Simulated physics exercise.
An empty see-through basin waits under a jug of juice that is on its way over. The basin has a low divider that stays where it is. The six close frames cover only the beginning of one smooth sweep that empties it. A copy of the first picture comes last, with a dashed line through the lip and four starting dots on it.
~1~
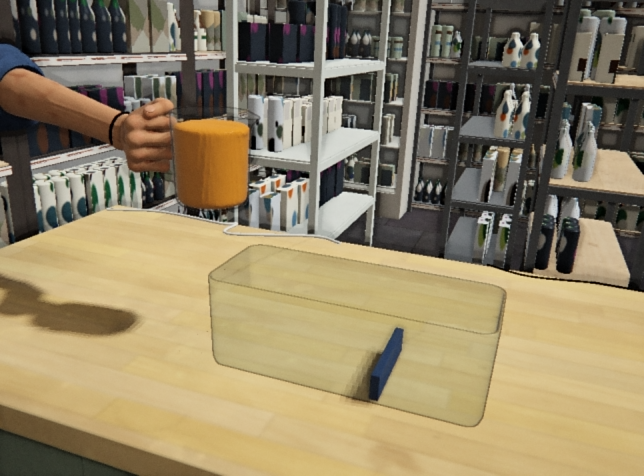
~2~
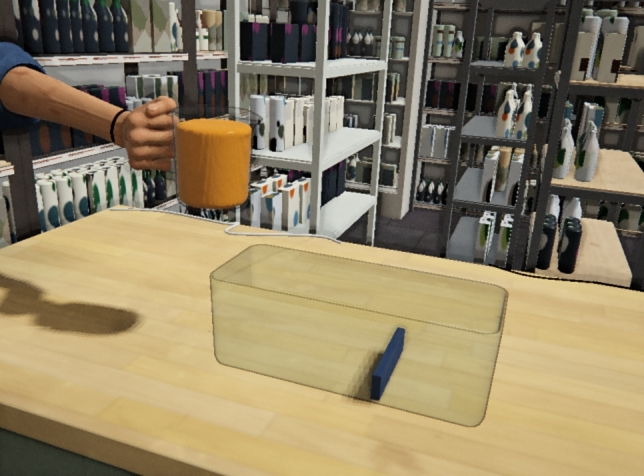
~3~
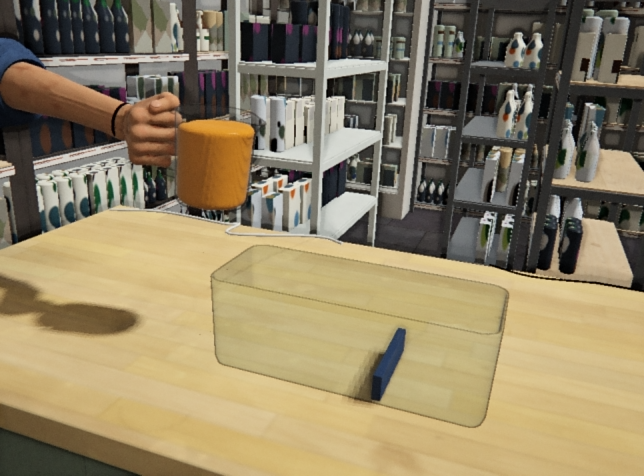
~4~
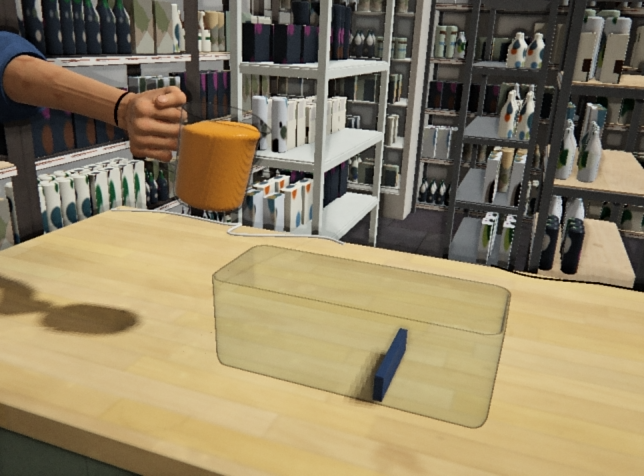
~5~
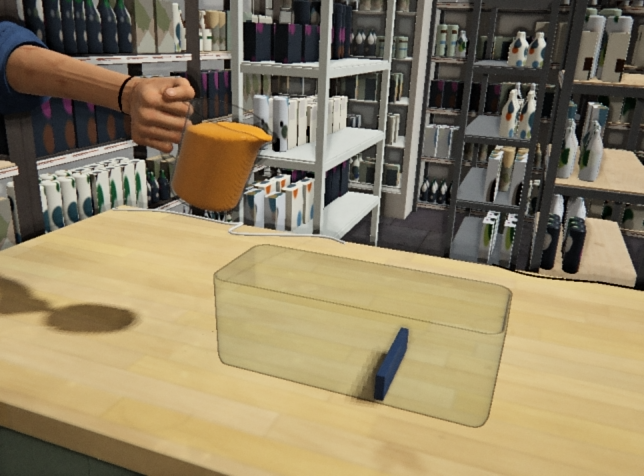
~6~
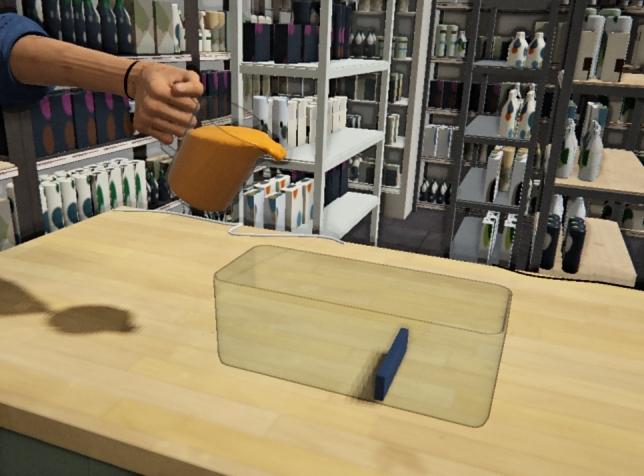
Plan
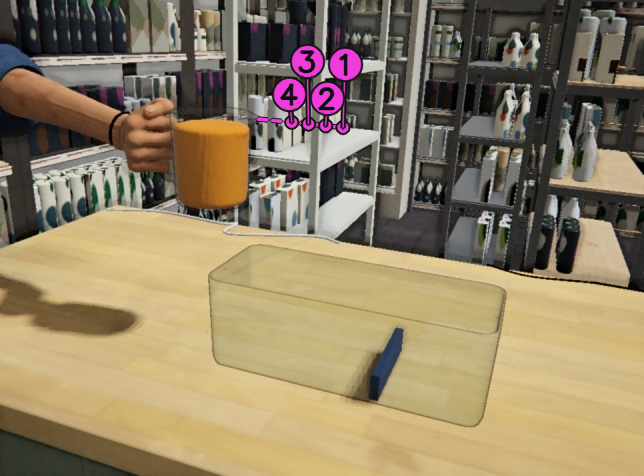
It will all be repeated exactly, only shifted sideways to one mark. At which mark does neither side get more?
1 is best.
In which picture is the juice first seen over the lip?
Picture 6.
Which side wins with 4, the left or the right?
The left one.
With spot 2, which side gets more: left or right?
The left one.
On the marked copy, 1 at (342, 127); 2 at (325, 125); 3 at (308, 124); 4 at (291, 122).
With 1, about 44 % ends left of the wall and 56 % right of it.
With 2, about 82 % ends left of the wall and 16 % right of it.
With 3, about 92 % ends left of the wall and 7 % right of it.
With 4, about 90 % ends left of the wall and 9 % right of it.
